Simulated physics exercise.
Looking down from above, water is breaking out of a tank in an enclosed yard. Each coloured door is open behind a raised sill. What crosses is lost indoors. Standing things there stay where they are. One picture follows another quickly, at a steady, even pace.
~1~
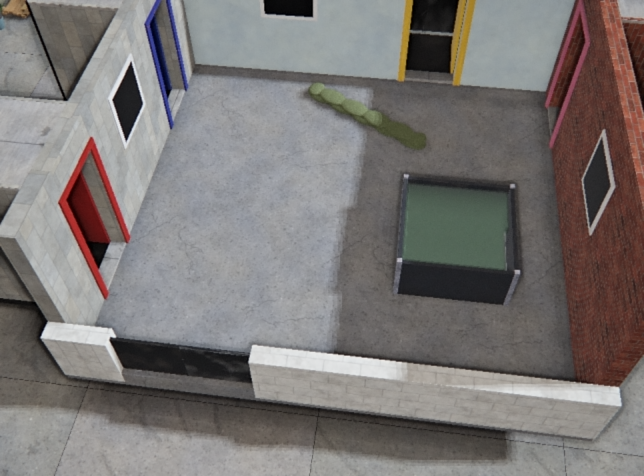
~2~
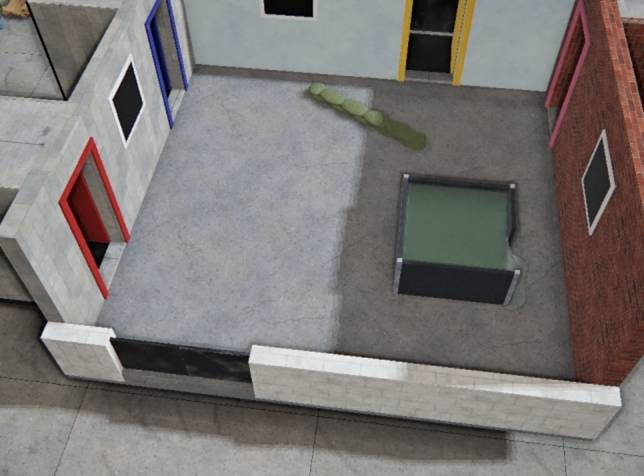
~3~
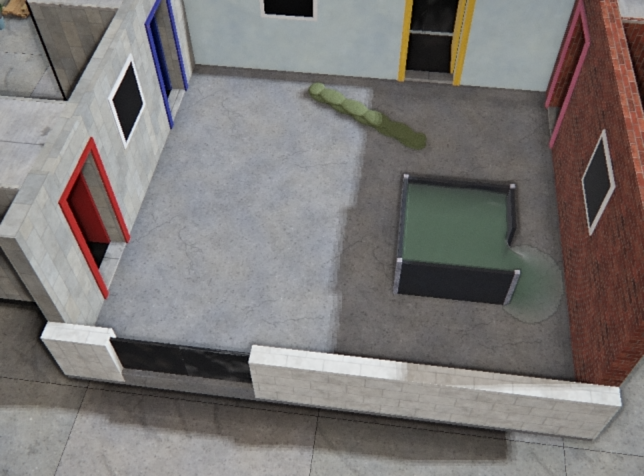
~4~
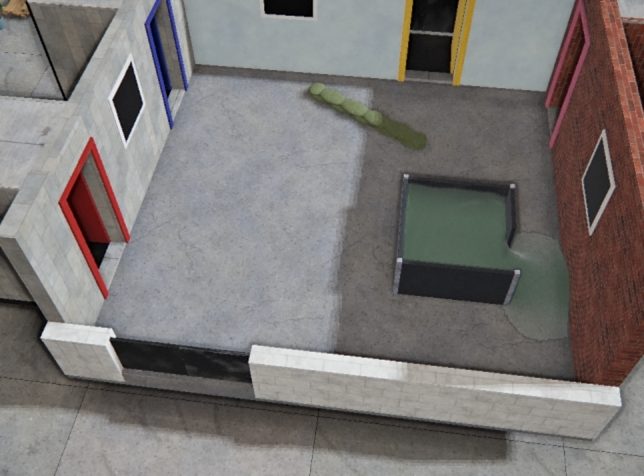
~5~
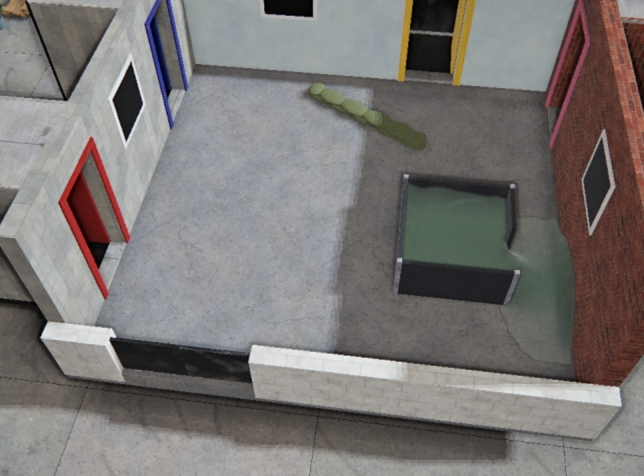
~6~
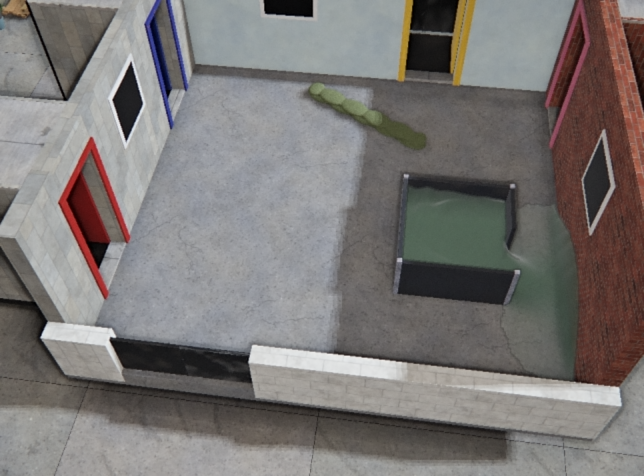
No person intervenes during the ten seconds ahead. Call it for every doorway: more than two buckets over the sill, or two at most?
My call: The pink door two at most; the yellow door two at most; the blue door two at most; the red door more than two.
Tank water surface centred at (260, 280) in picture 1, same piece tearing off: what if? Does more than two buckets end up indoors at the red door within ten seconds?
As I read it, the red door remains within limits.
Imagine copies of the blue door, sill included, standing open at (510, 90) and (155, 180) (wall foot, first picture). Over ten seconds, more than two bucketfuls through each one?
Well, the earlier one is above the limit, while the later one is below the limit.
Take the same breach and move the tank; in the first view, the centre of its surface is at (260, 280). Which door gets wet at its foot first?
Answer: The pink one.
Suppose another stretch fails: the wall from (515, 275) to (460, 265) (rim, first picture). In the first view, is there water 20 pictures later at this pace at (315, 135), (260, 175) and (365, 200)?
In the order you gave them, I get still bare, still bare, still bare.
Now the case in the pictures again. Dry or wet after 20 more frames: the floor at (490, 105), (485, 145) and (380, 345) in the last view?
The three points read soaked through, soaked through and soaked through.
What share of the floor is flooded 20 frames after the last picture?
That works out at 50 %.
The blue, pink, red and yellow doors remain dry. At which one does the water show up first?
My answer: The pink-painted one.
A moment on, water covers 10 % of the floor; the pink door not reached, the yellow door not reached, the blue door not reached, the red door not reached.
Next, water covers 25 % of the floor; the pink door wet at the sill, nothing in, the yellow door not reached, the blue door not reached, the red door not reached.
Then, water covers 50 % of the floor; the pink door wet at the sill, nothing in, the yellow door under two buckets in, the blue door not reached, the red door not reached.
Later, water covers 65 % of the floor; the pink door under two buckets in, the yellow door under two buckets in, the blue door not reached, the red door over two buckets in.
In the end, water covers 85 % of the floor; the pink door under two buckets in, the yellow door under two buckets in, the blue door under two buckets in, the red door over two buckets in.
